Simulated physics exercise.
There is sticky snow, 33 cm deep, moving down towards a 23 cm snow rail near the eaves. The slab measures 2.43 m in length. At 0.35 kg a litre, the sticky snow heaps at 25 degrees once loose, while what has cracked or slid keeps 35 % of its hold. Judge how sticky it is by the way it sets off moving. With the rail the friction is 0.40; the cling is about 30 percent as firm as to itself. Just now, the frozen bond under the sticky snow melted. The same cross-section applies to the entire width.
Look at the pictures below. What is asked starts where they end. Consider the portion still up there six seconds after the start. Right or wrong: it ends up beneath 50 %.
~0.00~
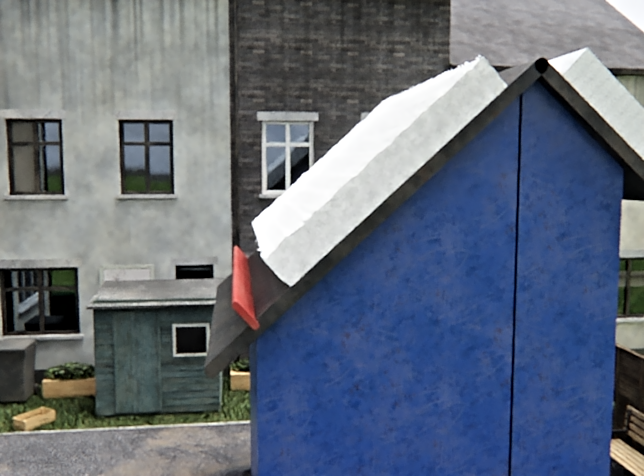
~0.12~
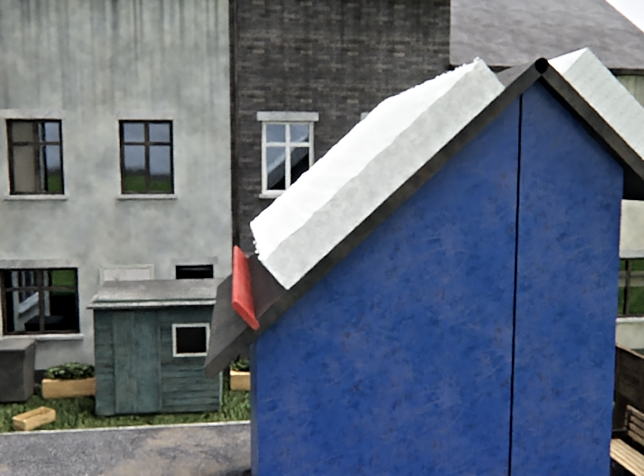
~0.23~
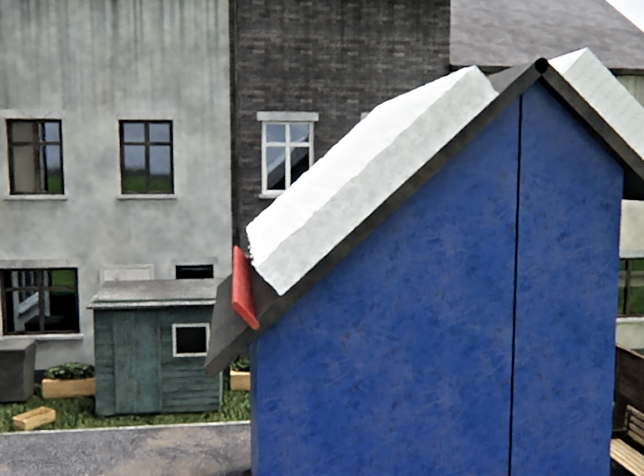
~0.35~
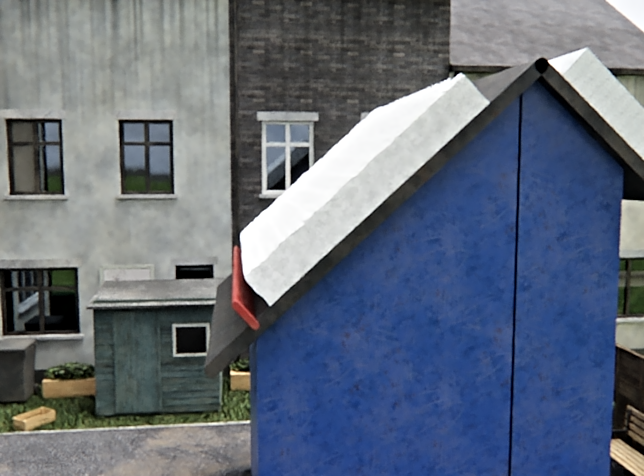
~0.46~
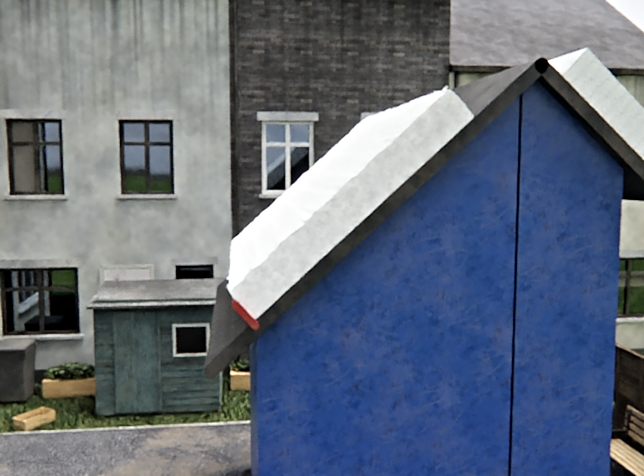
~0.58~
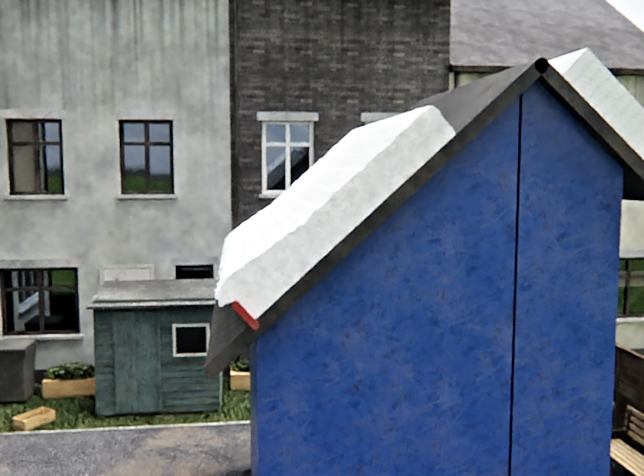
Right.
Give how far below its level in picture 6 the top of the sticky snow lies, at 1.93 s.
About 0.9 metres.
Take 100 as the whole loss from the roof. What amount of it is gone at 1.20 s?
50 per cent.
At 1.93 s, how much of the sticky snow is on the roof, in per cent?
That share is about 45 %.
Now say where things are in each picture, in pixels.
The first picture shows foremost bit of the sticky snow at (267, 260).
The second picture shows foremost bit of the sticky snow at (264, 262), its middle shifted 2.6 cm.
The third picture shows foremost bit of the sticky snow at (258, 268), its middle shifted 9.6 cm.
The fourth picture shows foremost bit of the sticky snow at (247, 278), its middle shifted 21 cm.
The fifth picture shows foremost bit of the sticky snow at (232, 292), its middle shifted 38 cm, 5 % of it past the rail, in one piece.
The sixth picture shows foremost bit of the sticky snow at (218, 302), its middle shifted 54 cm, 10 % of it past the rail, in one piece.
After 1.20 s, 72 % of the snow is on the roof.
After 1.93 s, 47 % of the snow is on the roof.
After 2.67 s, 42 % of the snow is on the roof.
After 3.40 s, 40 % of the snow is on the roof.
After 6.00 s, 40 % of the snow is on the roof.
